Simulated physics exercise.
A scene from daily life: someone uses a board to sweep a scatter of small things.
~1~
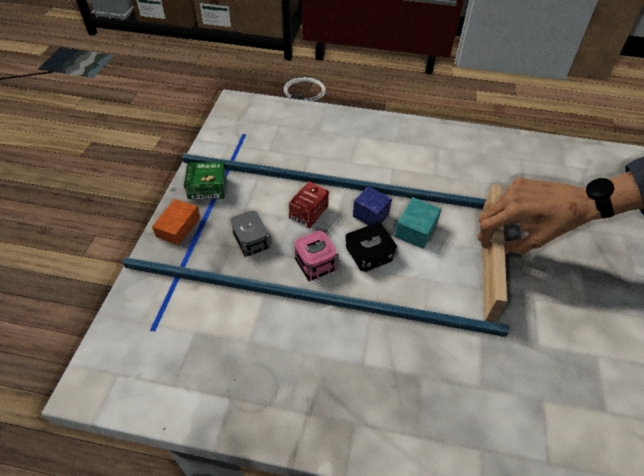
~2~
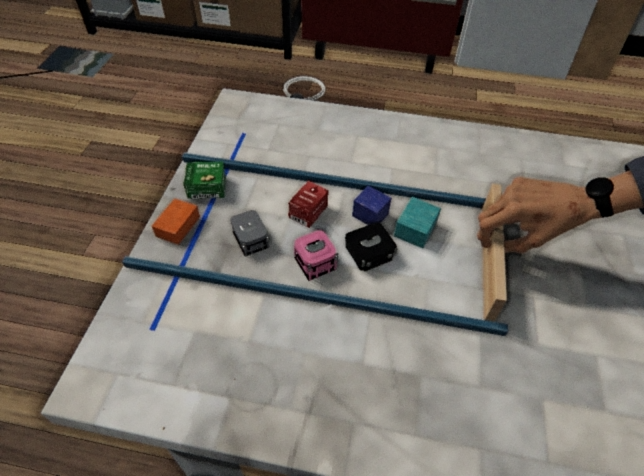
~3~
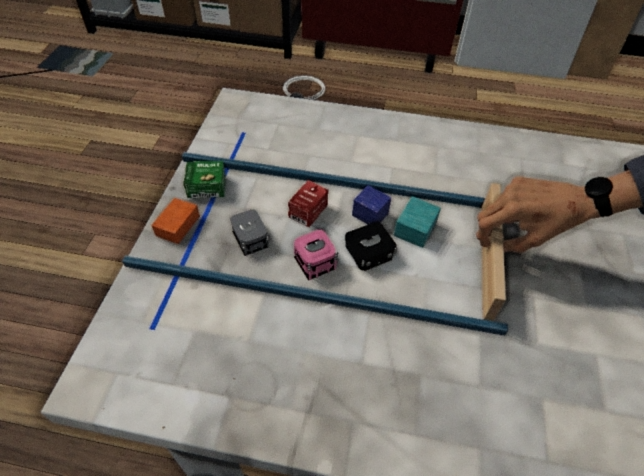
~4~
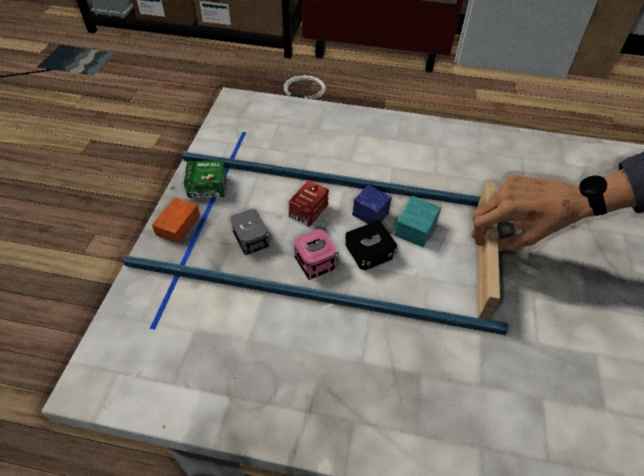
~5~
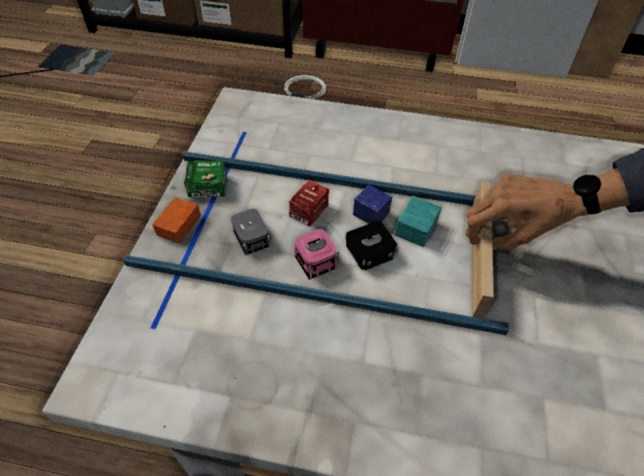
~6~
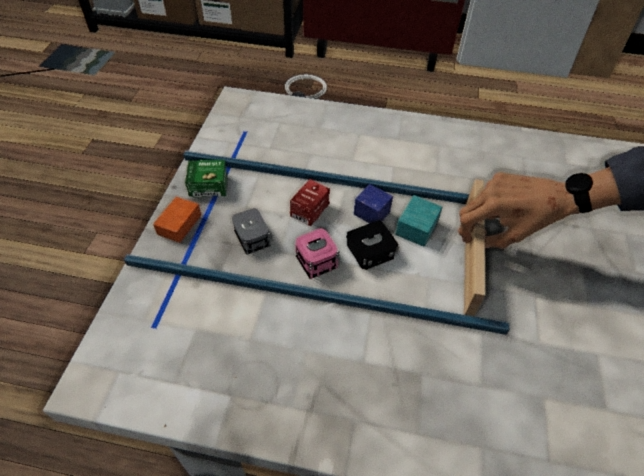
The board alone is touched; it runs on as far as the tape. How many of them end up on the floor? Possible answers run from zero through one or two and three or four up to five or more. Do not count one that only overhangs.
The right answer is three or four.
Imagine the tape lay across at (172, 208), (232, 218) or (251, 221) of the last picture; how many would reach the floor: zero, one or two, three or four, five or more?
One after another: More than four; one or two; 1 or 2.
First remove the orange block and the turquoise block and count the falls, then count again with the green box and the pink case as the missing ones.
That gives 1 in the first case, then 2 in the second.
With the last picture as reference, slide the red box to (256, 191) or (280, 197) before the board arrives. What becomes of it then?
At the first spot it drops over the edge, and at the second it drops over the edge.
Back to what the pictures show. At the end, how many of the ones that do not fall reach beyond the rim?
I'd say 2 of them.
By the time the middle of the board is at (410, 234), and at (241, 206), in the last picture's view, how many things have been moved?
At first I count 3, and then 8.
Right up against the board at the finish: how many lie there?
The count comes out at 3.
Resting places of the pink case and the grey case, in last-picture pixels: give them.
Around (169, 245), then around (153, 212).
A little later, none off yet; orange block at rest near (178, 219); green box at rest near (207, 178); grey case at rest near (251, 231).
Next, none off yet; orange block at rest near (178, 219); green box shifted a little near (196, 175); grey case shifted about its own width near (230, 225).
When it is over, the number that fall off is three or four; down, red box, green box and orange block.
